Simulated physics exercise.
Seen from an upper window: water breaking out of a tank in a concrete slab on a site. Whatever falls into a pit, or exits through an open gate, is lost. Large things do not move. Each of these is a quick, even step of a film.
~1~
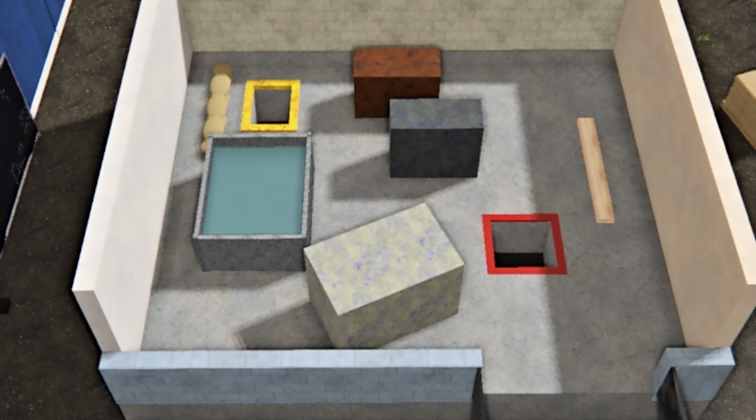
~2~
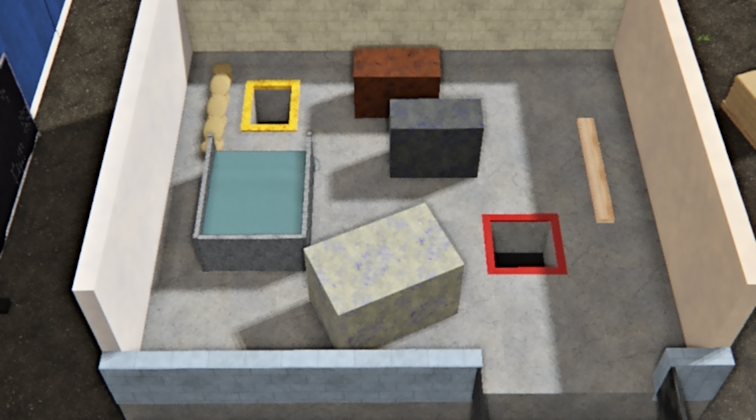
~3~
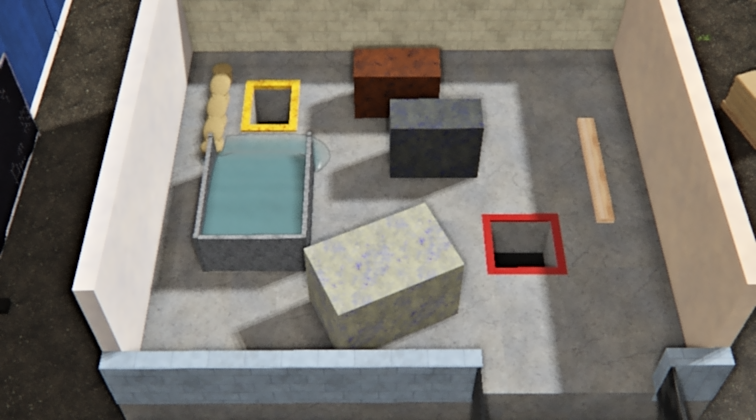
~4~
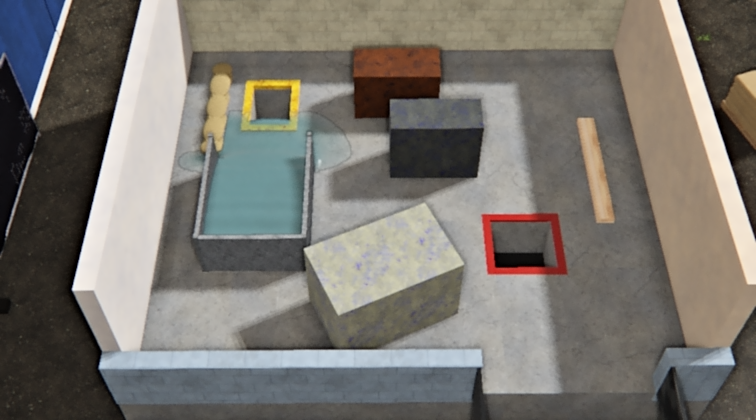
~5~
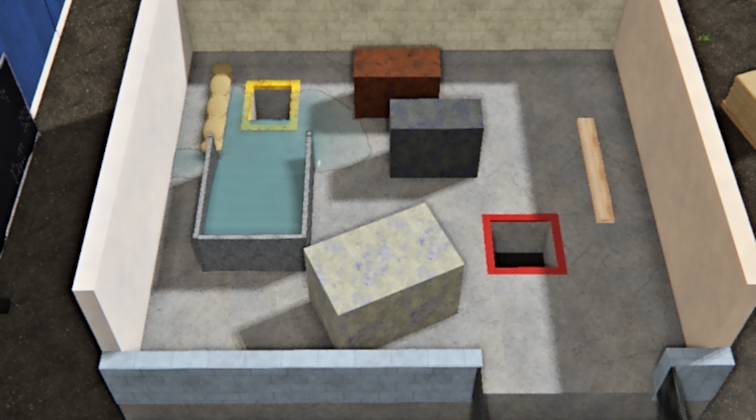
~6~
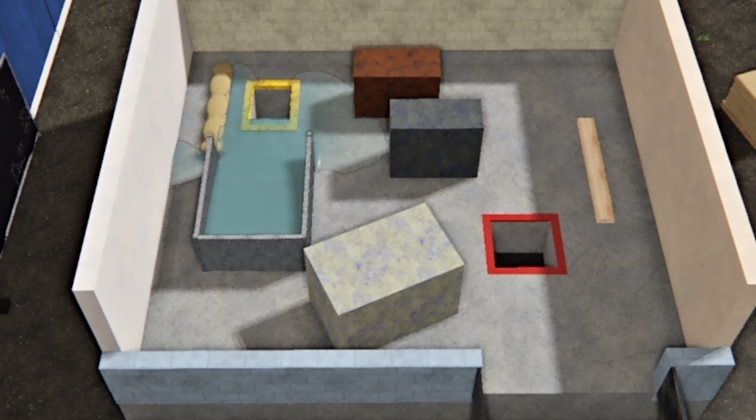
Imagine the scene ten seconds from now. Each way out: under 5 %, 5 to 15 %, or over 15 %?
Gate under 5 %; yellow pit over 15 %; red pit under 5 %.
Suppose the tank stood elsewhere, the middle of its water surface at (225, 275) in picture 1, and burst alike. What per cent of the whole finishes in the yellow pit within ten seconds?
Yellow: 25 %.
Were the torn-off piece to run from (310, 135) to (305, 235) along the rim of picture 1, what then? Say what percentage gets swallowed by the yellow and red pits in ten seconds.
I'd say the yellow pit gets around 2 percent and the red pit around 35 percent.
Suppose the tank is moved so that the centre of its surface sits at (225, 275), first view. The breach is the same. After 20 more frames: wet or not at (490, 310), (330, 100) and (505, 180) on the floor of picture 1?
Location one: Bone dry; location two: Soaked; location three: Bone dry.
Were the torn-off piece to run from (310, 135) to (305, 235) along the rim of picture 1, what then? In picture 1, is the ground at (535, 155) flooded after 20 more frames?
Verdict: Awash.
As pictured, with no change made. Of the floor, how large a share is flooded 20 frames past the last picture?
That should be about 35 %.
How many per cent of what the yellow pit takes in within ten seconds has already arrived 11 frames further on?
Result: 65 % of the ten-second total.
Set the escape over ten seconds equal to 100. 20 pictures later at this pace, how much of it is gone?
About 85 per cent.
A moment on, water covers 20 % of the floor; the gate 0 %, the yellow pit 16 %, the red pit 0 %.
Next, water covers 25 % of the floor; the gate 0 %, the yellow pit 27 %, the red pit 0 %.
Then, water covers 35 % of the floor; the gate 0 %, the yellow pit 36 %, the red pit 0 %.
Later, water covers 55 % of the floor; the gate 0 %, the yellow pit 40 %, the red pit 0 %.
In the end, water covers 75 % of the floor; the gate 0 %, the yellow pit 40 %, the red pit 2 %.
